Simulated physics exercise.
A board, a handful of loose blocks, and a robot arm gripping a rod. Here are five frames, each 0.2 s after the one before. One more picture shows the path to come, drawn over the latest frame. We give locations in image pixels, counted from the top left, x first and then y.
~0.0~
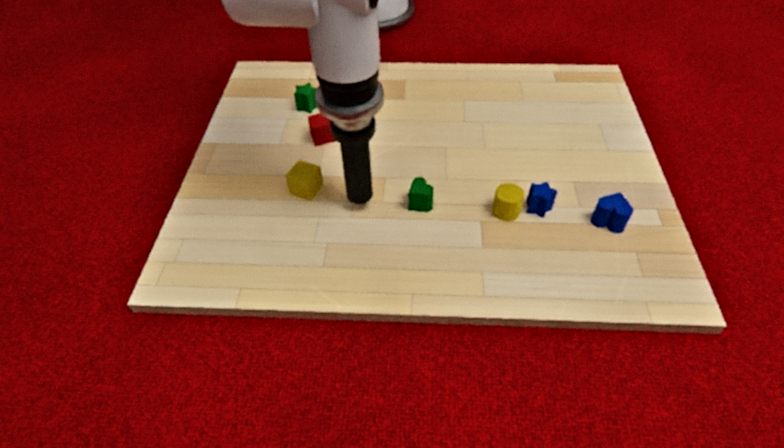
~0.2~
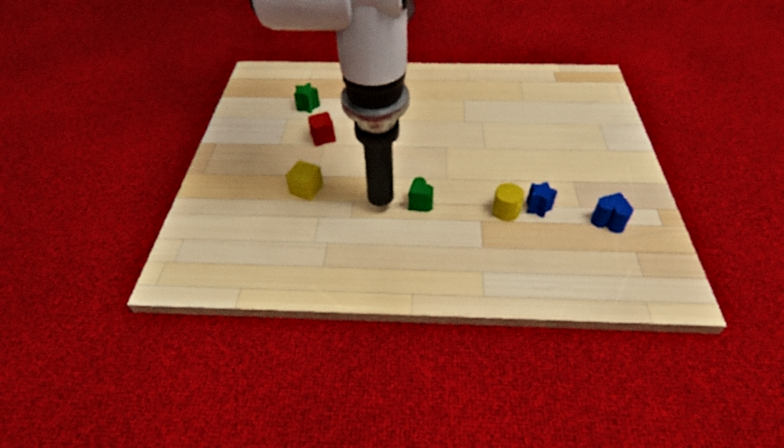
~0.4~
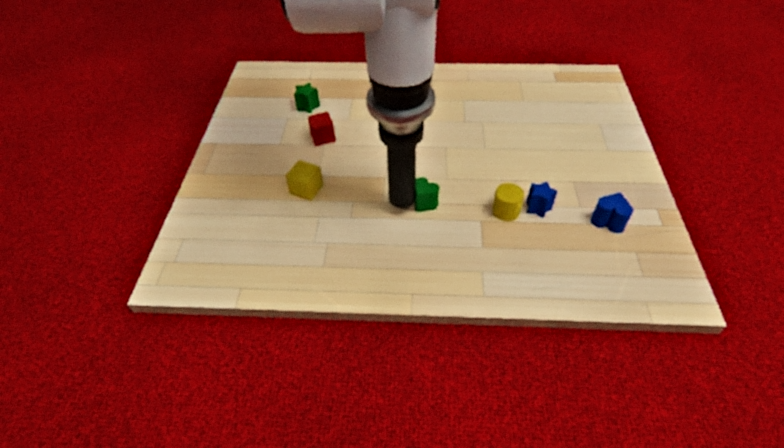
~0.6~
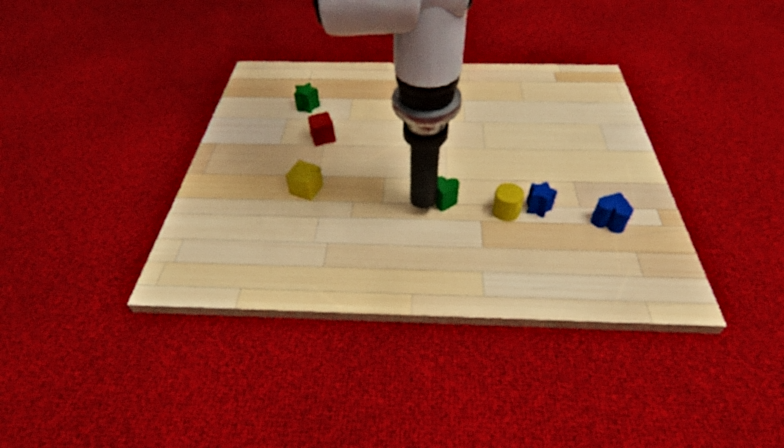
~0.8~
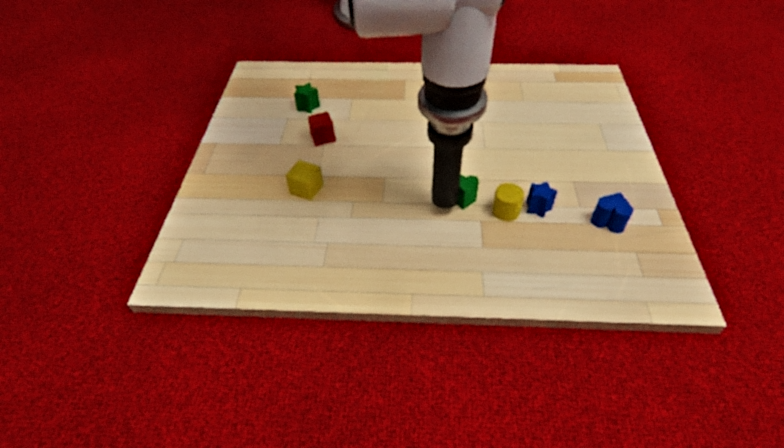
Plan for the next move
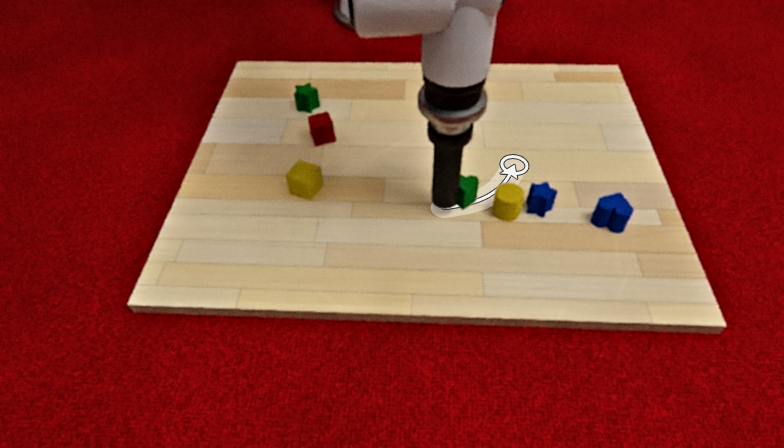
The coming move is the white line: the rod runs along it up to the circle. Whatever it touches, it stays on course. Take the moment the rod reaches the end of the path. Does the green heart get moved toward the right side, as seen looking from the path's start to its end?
Going by the path, yes.
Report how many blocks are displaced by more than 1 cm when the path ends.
I'd say one block gets moved.
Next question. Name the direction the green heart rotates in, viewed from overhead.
Direction: Clockwise.
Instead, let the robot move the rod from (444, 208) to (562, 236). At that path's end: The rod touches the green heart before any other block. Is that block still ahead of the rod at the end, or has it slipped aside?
I'm fairly sure the green heart slides away from the front of the rod at some point.
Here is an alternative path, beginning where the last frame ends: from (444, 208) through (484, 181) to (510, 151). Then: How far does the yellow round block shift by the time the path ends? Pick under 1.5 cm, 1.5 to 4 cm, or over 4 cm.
It's set to move under 1.5 cm.
The line goes from (444, 208) over (477, 201) and (502, 185) to (514, 165).
The first path, step by step. One third of the way, rod (479, 192); green heart (499, 173).
Two thirds of the way, rod (504, 176); green heart (527, 161), turned 25° clockwise.
At the end, rod (516, 156); green heart (539, 156), turned 60° clockwise; yellow round block unmoved.
